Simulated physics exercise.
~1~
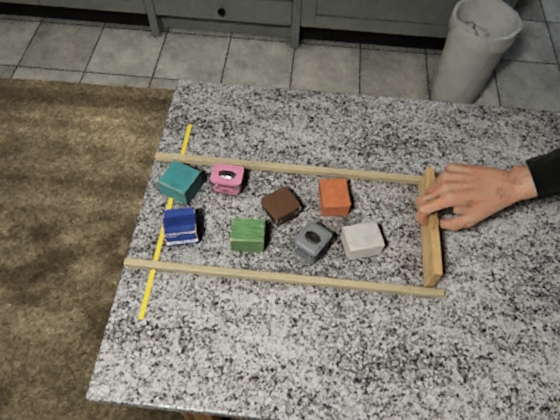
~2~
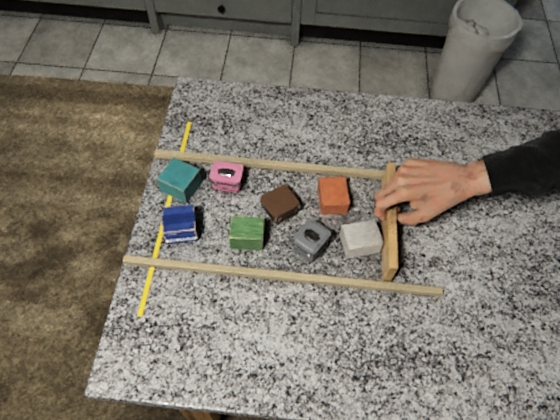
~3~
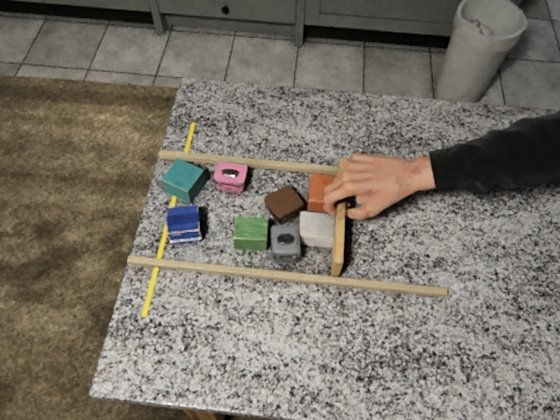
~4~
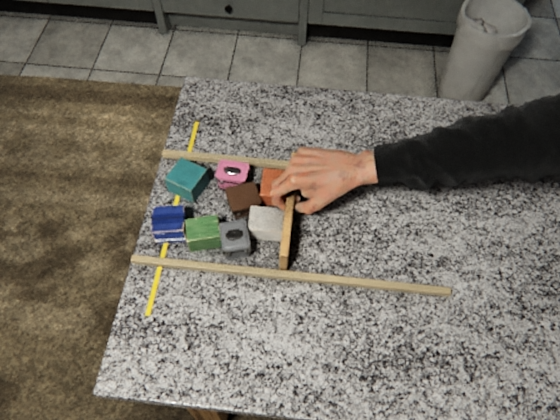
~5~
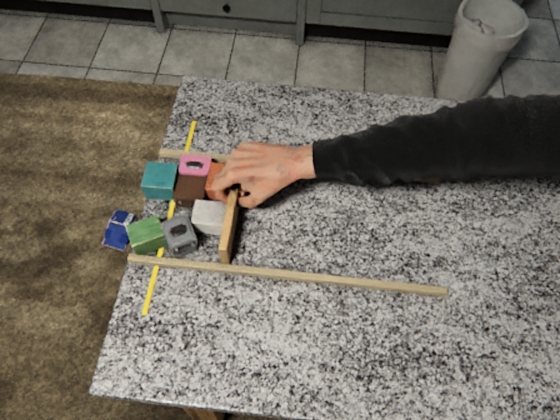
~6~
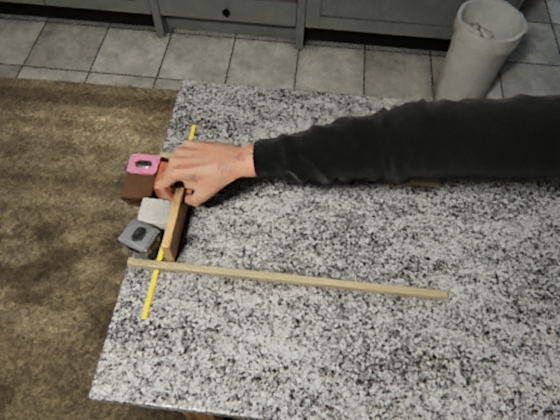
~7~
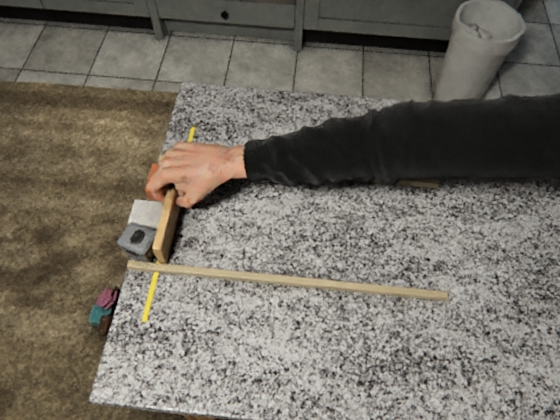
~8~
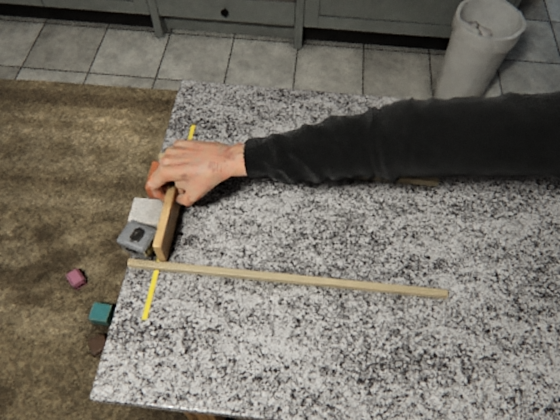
On a speckled countertop, a hand slid a wooden board left between two wooden strips, bunching colourful little blocks together and pushing them toward the edge by a yellow tape, until most tumbled off and the grey and white ones stayed perched there.
